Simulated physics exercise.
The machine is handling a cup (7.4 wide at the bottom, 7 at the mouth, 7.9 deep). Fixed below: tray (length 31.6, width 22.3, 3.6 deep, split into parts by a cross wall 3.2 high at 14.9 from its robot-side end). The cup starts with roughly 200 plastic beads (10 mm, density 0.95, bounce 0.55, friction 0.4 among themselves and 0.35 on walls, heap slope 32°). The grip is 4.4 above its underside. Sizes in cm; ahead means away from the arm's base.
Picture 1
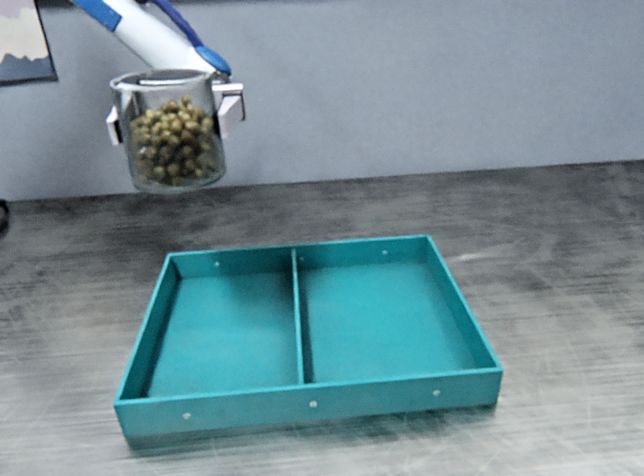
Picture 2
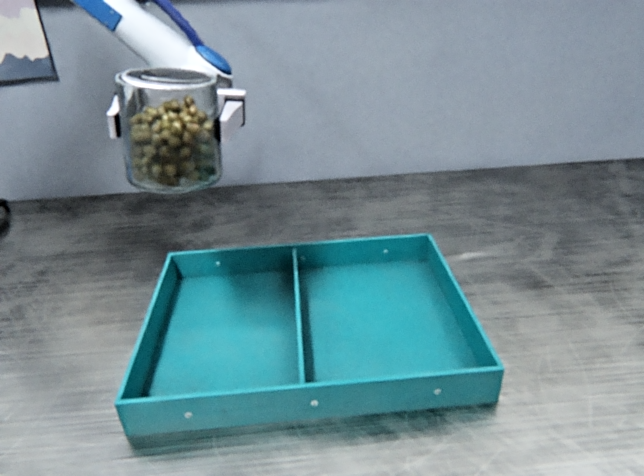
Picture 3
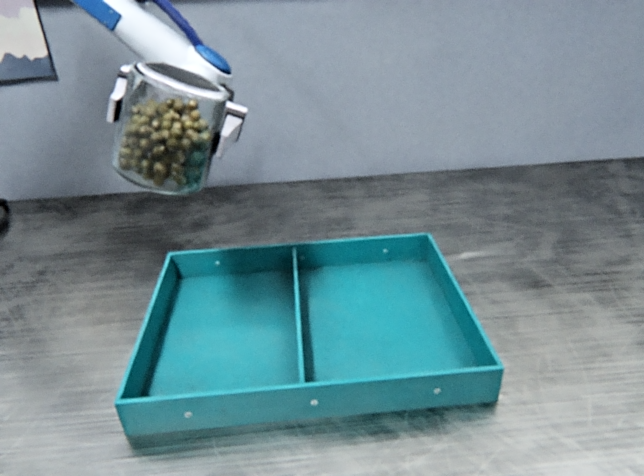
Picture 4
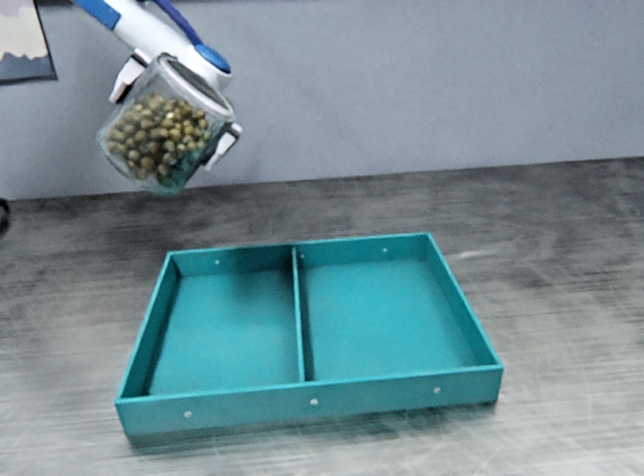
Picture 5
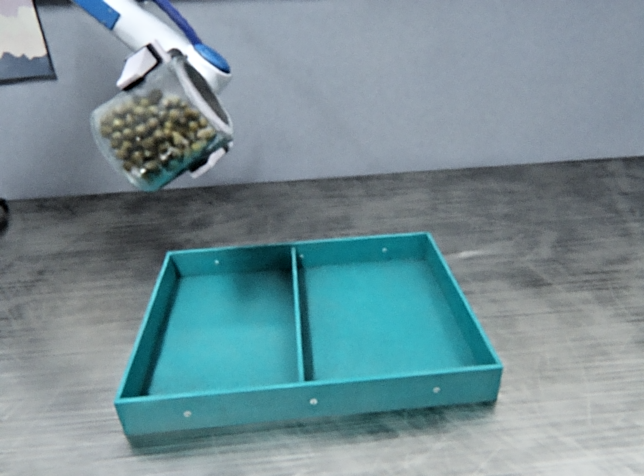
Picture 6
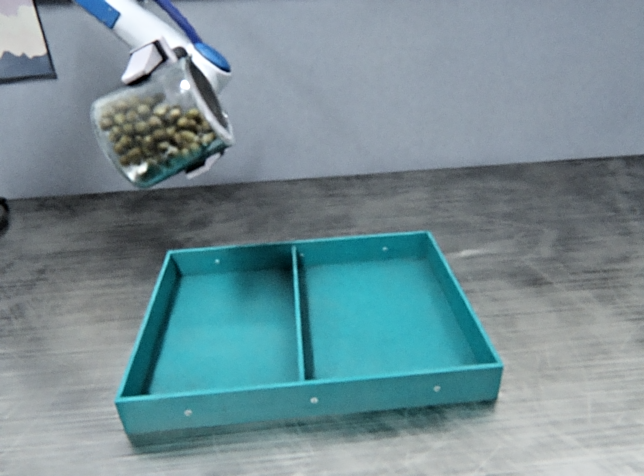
A clear cup of greenish beads, held by a robot arm, tilts steeply above a teal tray.
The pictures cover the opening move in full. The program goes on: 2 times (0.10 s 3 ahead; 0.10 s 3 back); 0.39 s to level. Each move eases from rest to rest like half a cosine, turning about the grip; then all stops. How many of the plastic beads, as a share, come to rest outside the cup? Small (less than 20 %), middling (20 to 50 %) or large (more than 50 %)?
Outside the cup the share is middling, 20 to 50 %.
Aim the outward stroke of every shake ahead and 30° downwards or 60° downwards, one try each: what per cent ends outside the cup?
Some 5 and 0 per cent.
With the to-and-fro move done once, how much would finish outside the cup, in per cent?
It would be near 15 per cent.
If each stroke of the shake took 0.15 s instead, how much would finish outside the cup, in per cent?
It would be near 10 per cent.
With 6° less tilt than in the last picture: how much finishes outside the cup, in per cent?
Some 15 per cent.
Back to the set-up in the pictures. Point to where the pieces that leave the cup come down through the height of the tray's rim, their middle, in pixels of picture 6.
Around (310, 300).
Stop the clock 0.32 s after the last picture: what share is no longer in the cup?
About 15 per cent by then.
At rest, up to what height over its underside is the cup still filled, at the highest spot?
Some 5.5 cm.
Then, 0.32 s later, tilted 68° forward, highest piece 24 above the table; 170 in the cup, 5 in the far-side part, 2 in the robot-side part, 20 in flight or on a rim.
Then, 0.63 s later, tilted 24° forward, highest piece 25 above the table; 144 in the cup, 31 in the far-side part, 21 in the robot-side part, 1 in flight or on a rim.
Then, 0.99 s later, level, highest piece 24 above the table; 144 in the cup, 30 in the far-side part, 22 in the robot-side part, 1 on the table or floor.
Then, 2.04 s later, level, highest piece 24 above the table; 144 in the cup, 30 in the far-side part, 22 in the robot-side part, 1 on the table or floor.
At rest, 144 in the cup, 30 in the far-side part, 22 in the robot-side part, 1 on the table or floor. That is 27 % outside the cup.
